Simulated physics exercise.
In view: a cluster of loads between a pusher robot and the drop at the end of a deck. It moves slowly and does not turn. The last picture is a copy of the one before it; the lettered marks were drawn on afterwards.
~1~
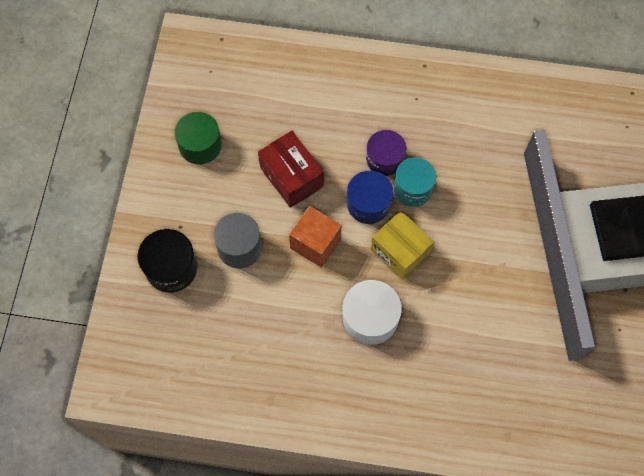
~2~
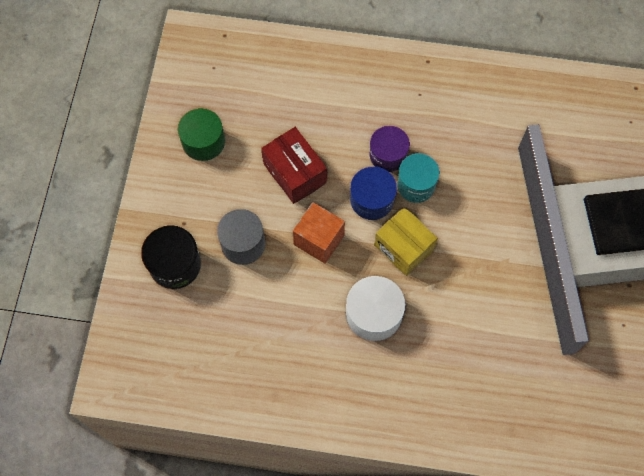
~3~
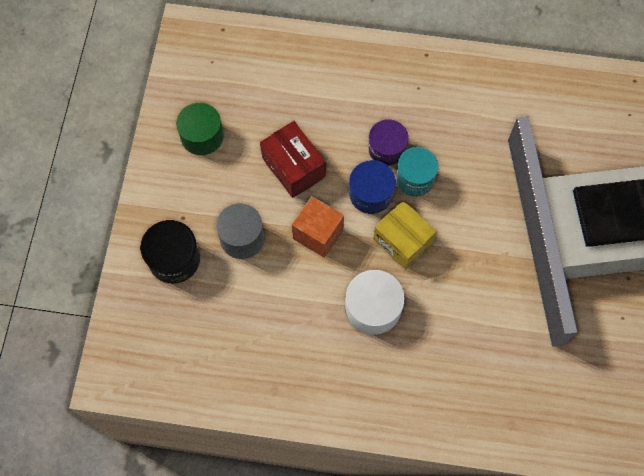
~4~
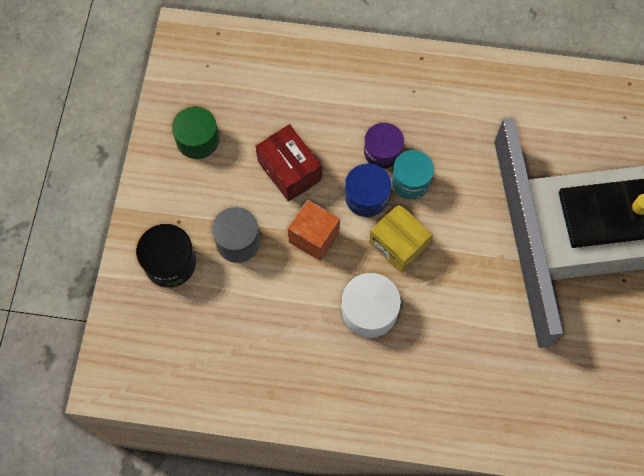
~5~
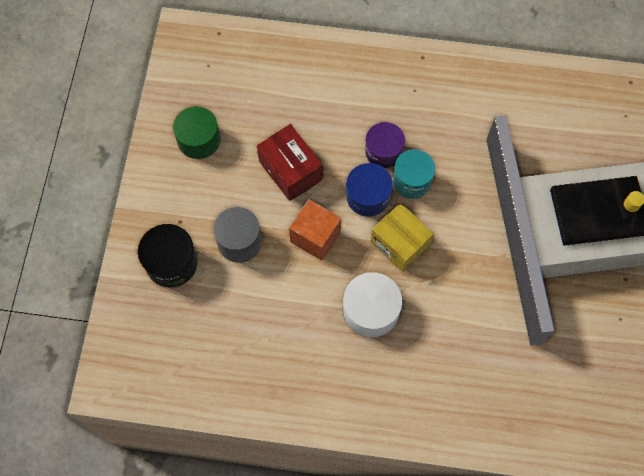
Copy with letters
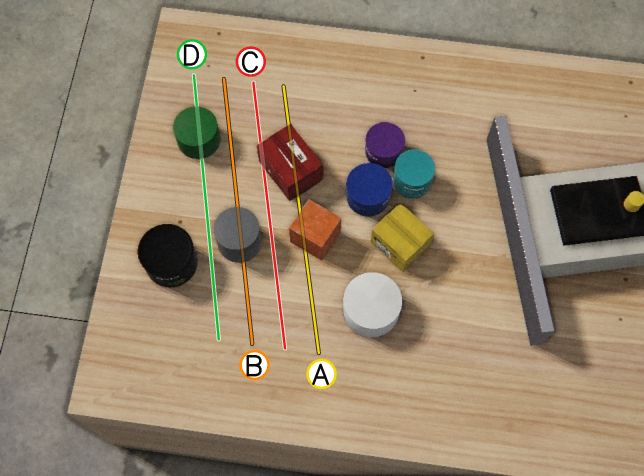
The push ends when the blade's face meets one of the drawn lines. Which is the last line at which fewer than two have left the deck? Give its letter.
No second one falls up to D.
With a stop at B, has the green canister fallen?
No.
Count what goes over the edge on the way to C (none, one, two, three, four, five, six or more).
By then, none.
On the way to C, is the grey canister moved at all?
By then, yes.
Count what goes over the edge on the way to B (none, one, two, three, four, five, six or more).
In all, none.
On the marked copy, A at (300, 212); B at (237, 204); C at (268, 208); D at (205, 200).
Taking D. A third of the way, robot (479, 196); purple pail (365, 142); turquoise pail (372, 176).
Two thirds of the way, robot (365, 181); black pail (142, 262); green canister (181, 130).
When it is over, robot (276, 170); black pail over the edge; green canister (146, 119); one fallen.
As for the rest, A is within the limit but short; B is within the limit but short; C is within the limit but short.
